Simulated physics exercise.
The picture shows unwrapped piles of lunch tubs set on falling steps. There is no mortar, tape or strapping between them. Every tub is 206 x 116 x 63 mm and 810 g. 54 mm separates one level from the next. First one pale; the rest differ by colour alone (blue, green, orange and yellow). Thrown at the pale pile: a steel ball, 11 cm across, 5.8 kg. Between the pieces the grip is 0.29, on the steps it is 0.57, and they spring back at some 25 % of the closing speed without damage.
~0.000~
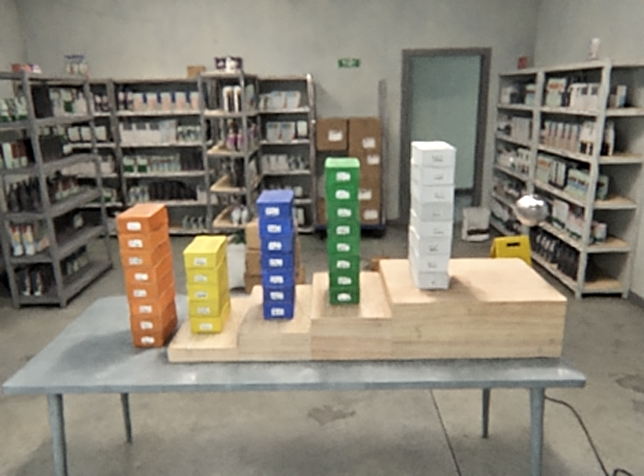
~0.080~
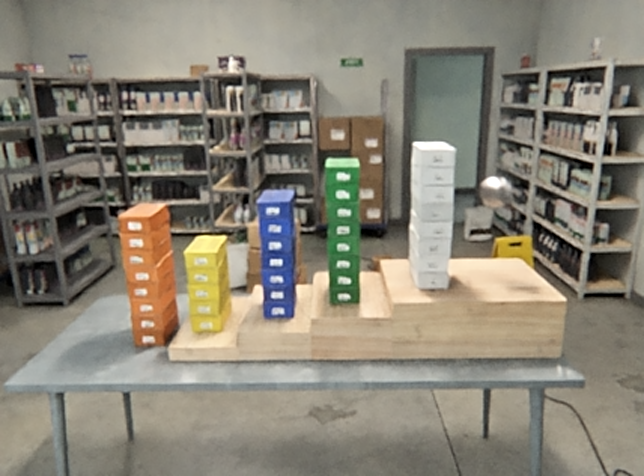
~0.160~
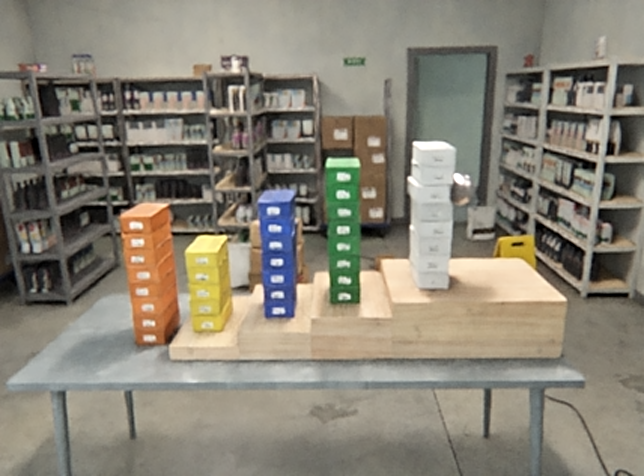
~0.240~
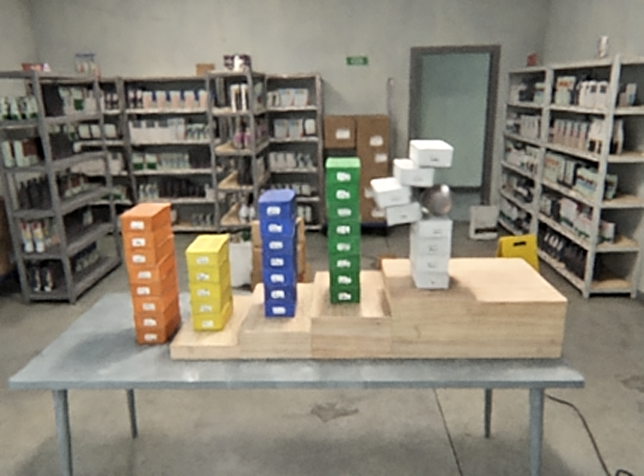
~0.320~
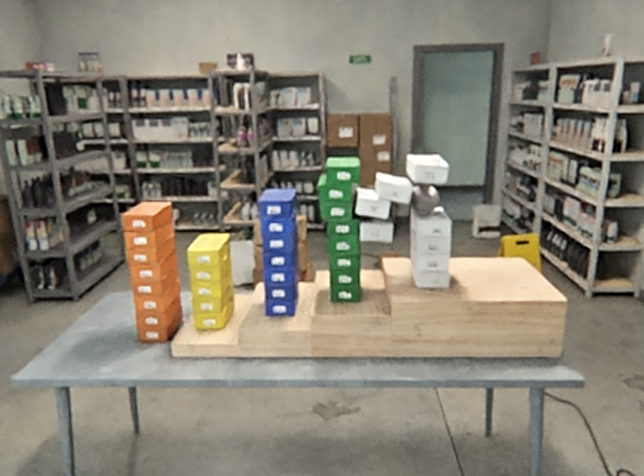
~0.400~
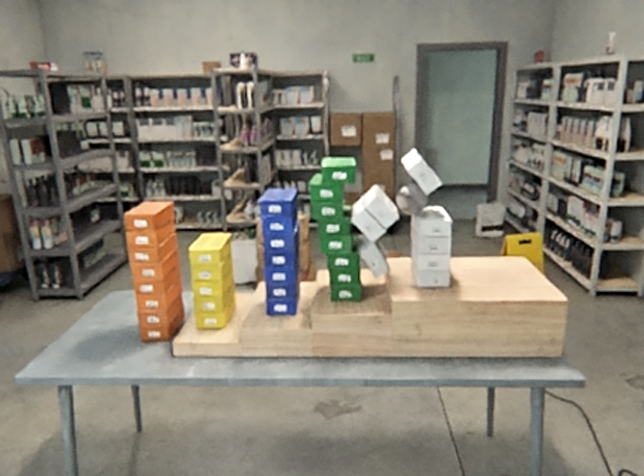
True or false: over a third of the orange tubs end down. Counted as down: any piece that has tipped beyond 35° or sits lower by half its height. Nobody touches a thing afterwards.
True.
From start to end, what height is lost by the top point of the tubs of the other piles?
The top ends up some 29 cm lower.
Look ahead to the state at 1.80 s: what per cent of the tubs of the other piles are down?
45 per cent.
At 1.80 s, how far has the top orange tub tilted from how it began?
About 0°.
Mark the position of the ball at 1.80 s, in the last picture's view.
About (486, 241).
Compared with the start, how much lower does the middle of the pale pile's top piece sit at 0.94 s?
I'd put it at close to 18 cm below where it started.
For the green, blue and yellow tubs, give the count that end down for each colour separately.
For green the count is 8, for blue it's 5, and for yellow it's 2.
Around 0.94 s, 4 of the pale pile down; none of the 8 orange tubs down (0 of 28 in all colours); top orange tub unmoved; top green tub tipped 18°, 21 mm lower.
Around 1.80 s, 6 of the pale pile down; none of the 8 orange tubs down (13 of 28 in all colours); top orange tub unmoved; top blue tub tipped 28°, 8 cm lower.
Around 2.76 s, 6 of the pale pile down; 5 of the 8 orange tubs down (20 of 28 in all colours); top orange tub tipped 37°, 75 cm lower; top green tub on its side.
Finally (3.4 s), 6 of the pale pile down; 5 of the 8 orange tubs down (20 of 28 in all colours); top orange tub 1.19 m lower; top green tub on its side. That is 62 per cent. Seen by the last camera, middles, top green tub near (24, 432).
